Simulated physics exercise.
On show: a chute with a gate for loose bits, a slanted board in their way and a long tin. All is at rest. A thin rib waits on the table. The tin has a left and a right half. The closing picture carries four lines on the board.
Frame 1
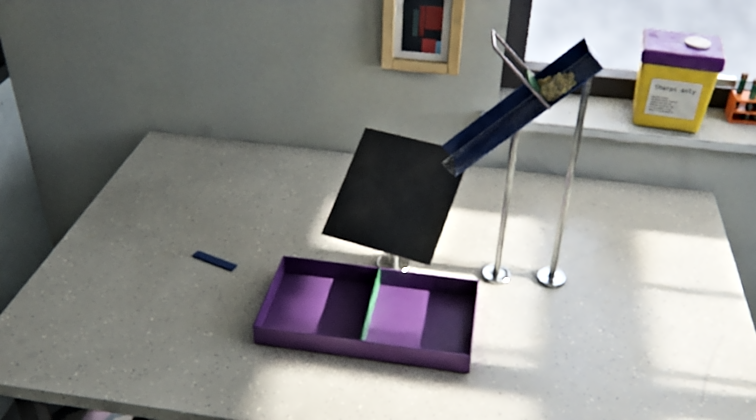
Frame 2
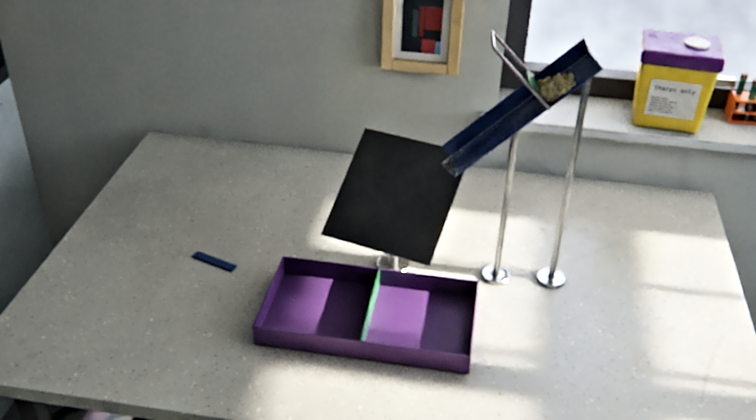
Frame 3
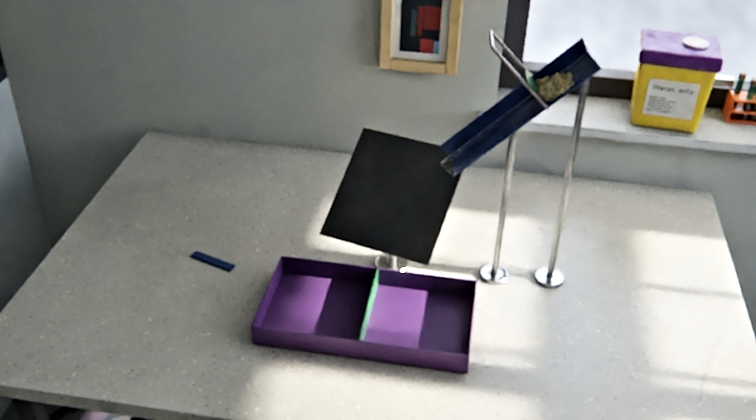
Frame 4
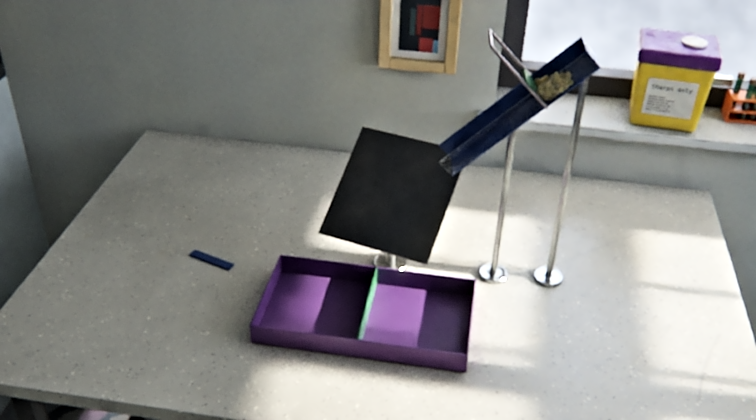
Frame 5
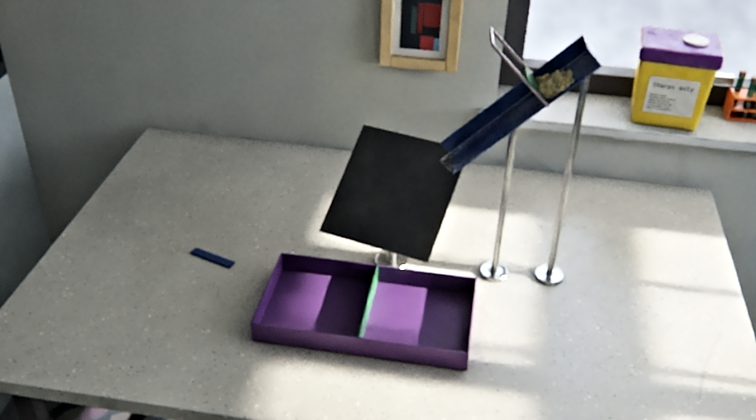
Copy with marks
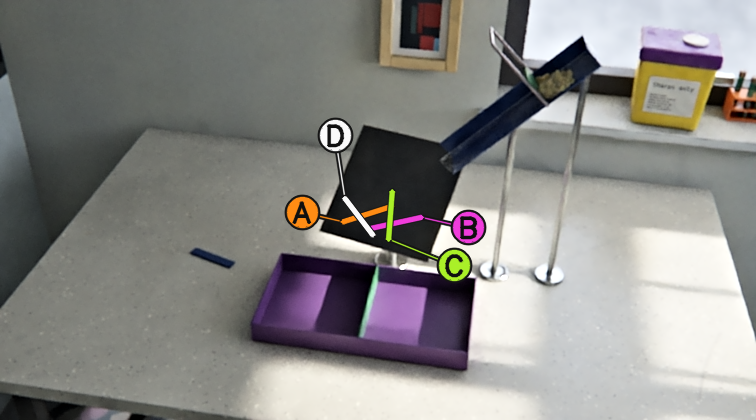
Nothing moves from start to finish: a small heap of pale bits stays behind the shut gate of a sloping blue chute on two metal legs. Below it, a tilted black board stands behind a purple tin split by a green wall, and a short blue strip lies on the table at left.
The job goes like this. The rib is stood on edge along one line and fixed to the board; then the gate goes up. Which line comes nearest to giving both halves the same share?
Take D.
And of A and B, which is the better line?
A it is.
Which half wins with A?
Left.
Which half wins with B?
The left half.
On the marked copy, line A from (392, 206) to (343, 221); line B from (421, 217) to (370, 228); line C from (392, 191) to (388, 239); line D from (344, 198) to (372, 234).
For line A, of what is caught, the larger part in the left half, about a tenth in the right.
For line B, of what is caught, every piece in the left half, not one piece in the right.
For line C, of what is caught, about a tenth in the left half, the larger part in the right.
For line D, of what is caught, roughly half in the left half, roughly half in the right.
